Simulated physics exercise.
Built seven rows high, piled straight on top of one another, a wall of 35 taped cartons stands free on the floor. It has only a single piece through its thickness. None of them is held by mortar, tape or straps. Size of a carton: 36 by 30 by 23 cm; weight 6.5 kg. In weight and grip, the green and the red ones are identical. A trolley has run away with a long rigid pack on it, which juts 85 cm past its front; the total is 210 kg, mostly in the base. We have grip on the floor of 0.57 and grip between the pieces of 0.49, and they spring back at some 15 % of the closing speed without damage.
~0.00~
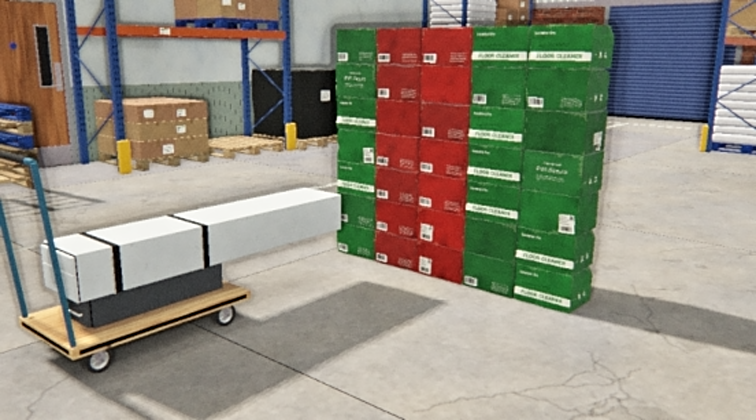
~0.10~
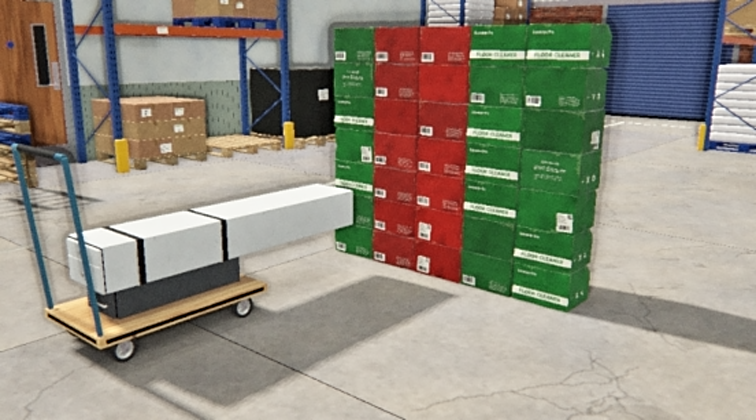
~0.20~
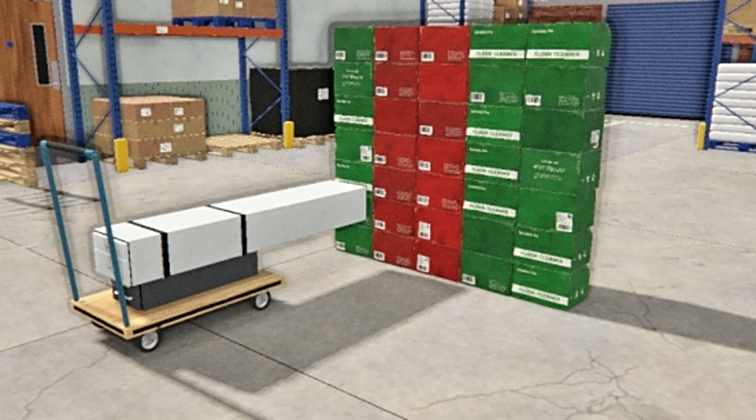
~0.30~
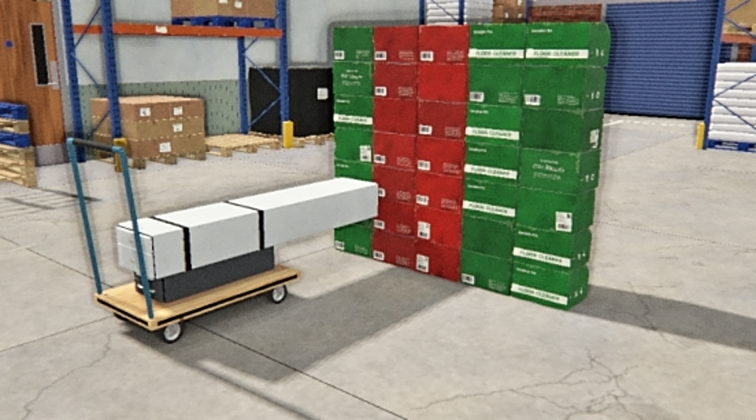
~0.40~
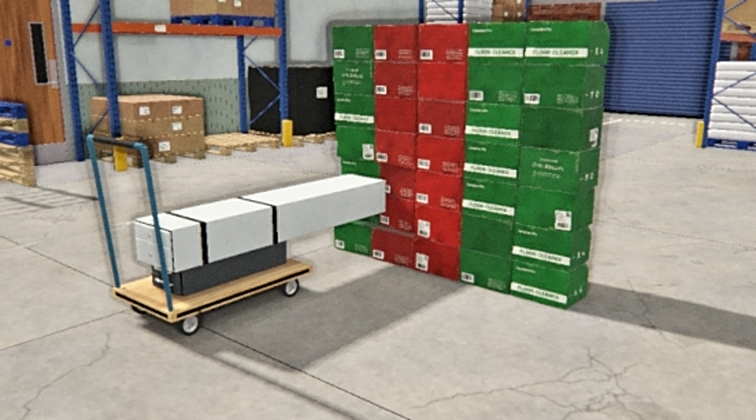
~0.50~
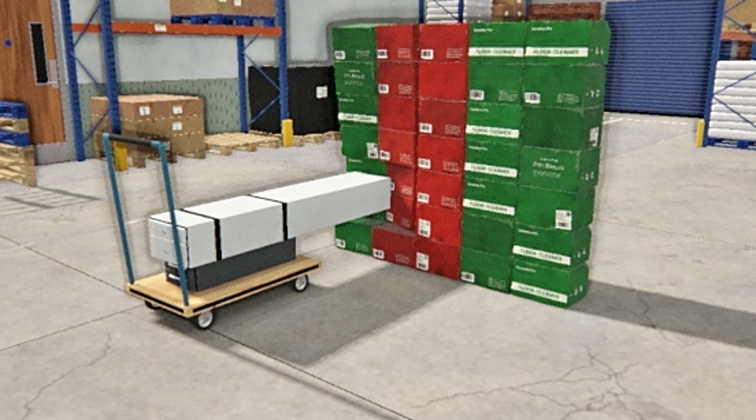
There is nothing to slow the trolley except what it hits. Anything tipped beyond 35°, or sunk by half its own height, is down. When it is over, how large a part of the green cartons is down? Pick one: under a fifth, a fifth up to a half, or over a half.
A fifth up to a half.
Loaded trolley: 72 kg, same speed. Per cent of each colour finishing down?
That would leave green at 0 and red at 0 per cent.
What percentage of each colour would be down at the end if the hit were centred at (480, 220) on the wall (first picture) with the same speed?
Down at the end: Green 30 percent, red 40 percent.
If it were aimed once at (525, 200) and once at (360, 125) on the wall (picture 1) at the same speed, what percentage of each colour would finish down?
For green it's 50 then 30 per cent, for red 0 then 30 per cent.
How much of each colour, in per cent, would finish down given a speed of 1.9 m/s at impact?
The green would finish 30 in a hundred down, the red 40 in a hundred.
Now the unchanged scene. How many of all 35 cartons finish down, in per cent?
35 per cent.
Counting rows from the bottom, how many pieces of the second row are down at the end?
The number that finish down is 2.
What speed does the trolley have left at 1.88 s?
Something like 0.2 m/s, I'd say.
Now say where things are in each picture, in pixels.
In the first frame (each place is the centre of the face we see best), load (335, 207) 42 cm short of the wall; top green carton (560, 47); top red carton (446, 47); all as stacked.
Load (347, 202) 28 cm short of the wall; top green carton (558, 46), in the second frame.
Load (360, 198) 15 cm short of the wall; top green carton (557, 45), in the third frame.
Load (373, 195) 16 mm short of the wall; top green carton (556, 44), in the fourth frame.
Load (381, 191) 9 cm into the wall's line; top green carton (556, 43); 8 have shifted, in the fifth frame.
Load (386, 188) 17 cm into the wall's line; top green carton (556, 43); top red carton (442, 43); steepest lean 6°, the carton at (359, 143); 12 have shifted, in the sixth frame.
By 0.80 s, load 33 cm past the wall's line, still rolling; none of the 21 green cartons down (0 of 35 in all colours); top green carton unmoved.
By 1.18 s, load 50 cm past the wall's line, still rolling; 6 of the 21 green cartons down (6 of 35 in all colours); top green carton unmoved.
By 1.88 s, load 69 cm past the wall's line, still rolling; 6 of the 21 green cartons down (12 of 35 in all colours); top green carton unmoved.
When it is over (3.3 s), load 74 cm past the wall's line, stopped; 6 of the 21 green cartons down (12 of 35 in all colours); top green carton unmoved; top red carton unmoved. That is 29 per cent. In pixels of the last frame, middles, top green carton near (568, 43), top red carton near (457, 43).
